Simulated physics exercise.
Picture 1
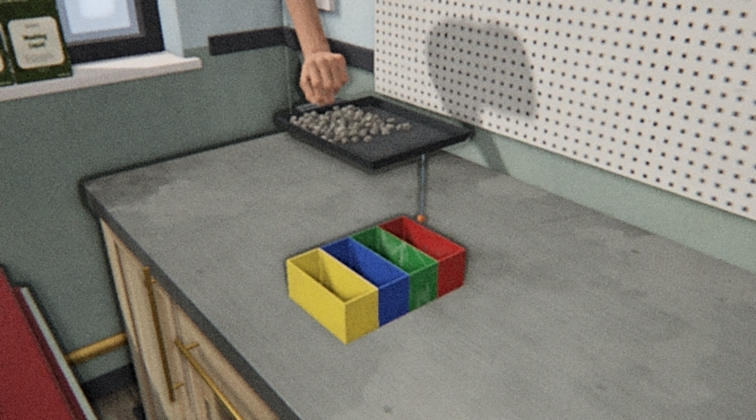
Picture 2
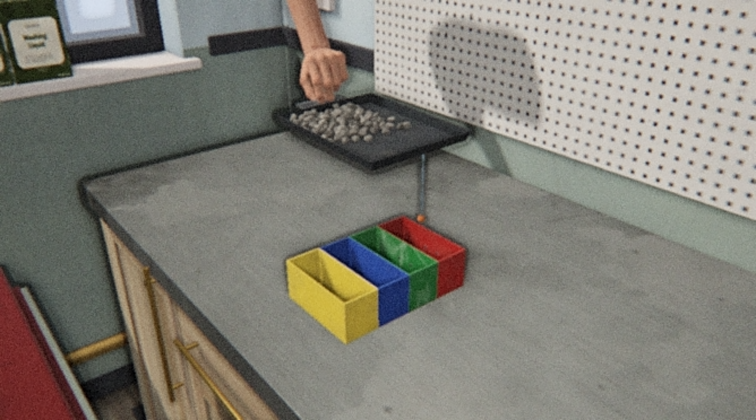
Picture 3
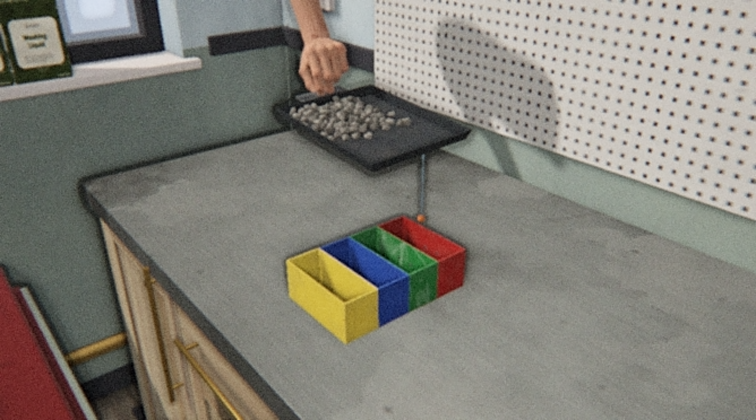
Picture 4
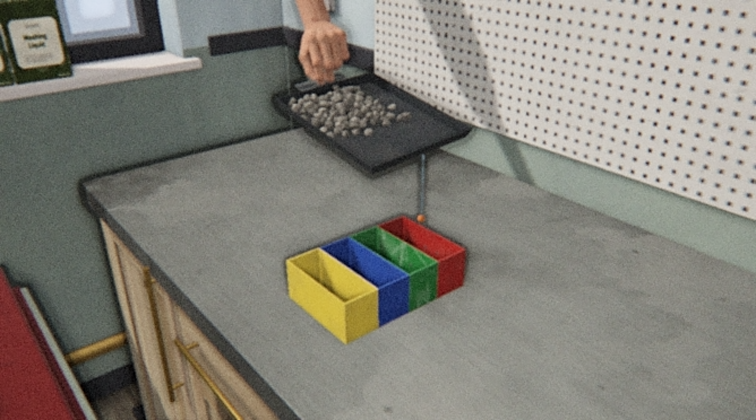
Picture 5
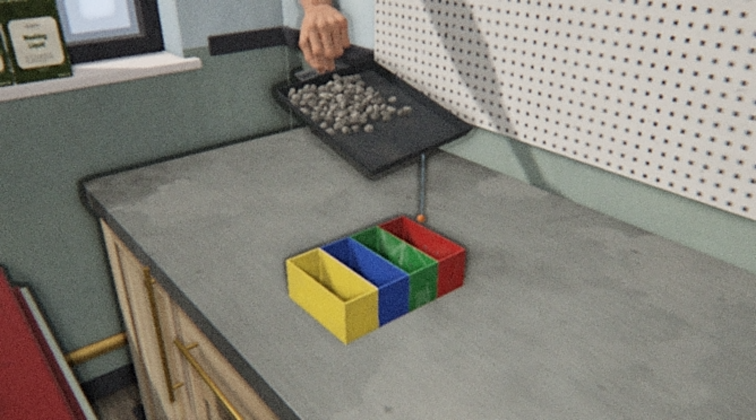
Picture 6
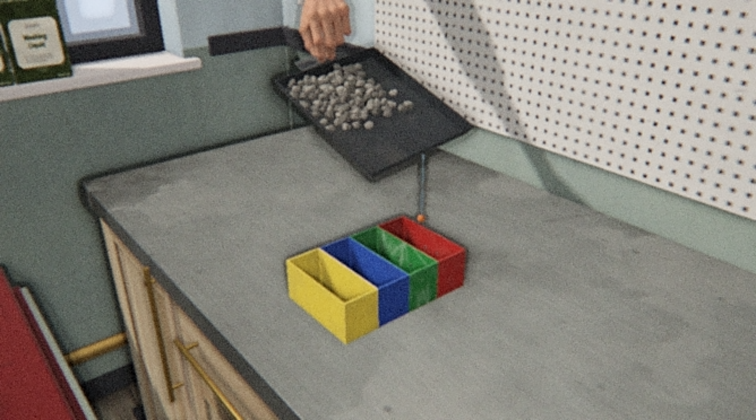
A dark tray of small grey pieces, held by a hand at its far edge, starts nearly level and gradually tilts toward its near left corner as the hand rises, above a grey counter with yellow, blue, green and red compartments.
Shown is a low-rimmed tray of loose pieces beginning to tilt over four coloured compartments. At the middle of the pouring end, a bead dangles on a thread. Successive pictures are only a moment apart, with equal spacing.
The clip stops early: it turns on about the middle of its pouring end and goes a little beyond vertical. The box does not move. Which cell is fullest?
The green cell.
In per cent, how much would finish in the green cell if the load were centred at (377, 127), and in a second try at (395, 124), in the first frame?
You'd get about 60 per cent first and about 50 per cent second.
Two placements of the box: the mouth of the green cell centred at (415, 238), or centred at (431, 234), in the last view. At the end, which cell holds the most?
First place: Blue; second place: The yellow one.
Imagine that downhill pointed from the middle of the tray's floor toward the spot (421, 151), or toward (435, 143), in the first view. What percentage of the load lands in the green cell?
The first comes to 10 %, while the second comes to 0 %.
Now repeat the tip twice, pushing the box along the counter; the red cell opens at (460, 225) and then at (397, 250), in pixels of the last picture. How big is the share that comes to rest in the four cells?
You'd see around 90 per cent and then around 80 per cent.
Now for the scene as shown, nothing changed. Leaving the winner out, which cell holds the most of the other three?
Just behind the top cell comes blue.
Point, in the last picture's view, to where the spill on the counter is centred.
Around (485, 342).
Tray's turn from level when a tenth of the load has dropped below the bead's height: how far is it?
My estimate is some 70 degrees.
Soon after the last picture, tray tipped steeply; most on the tray; about a quarter falling or outside the box.
A little later, tray tipped past a quarter turn; about half in the green cell; about a quarter in the blue cell; a small part in the red cell; a stray few in the yellow cell; a small part falling or outside the box.
Later still, tray tipped past a quarter turn; about half in the green cell; about a quarter in the blue cell; a small part in the red cell; a stray few in the yellow cell; a small part falling or outside the box.
At rest, tray tipped past a quarter turn; about half in the green cell; about a quarter in the blue cell; a small part in the red cell; a stray few in the yellow cell; a small part outside the box.
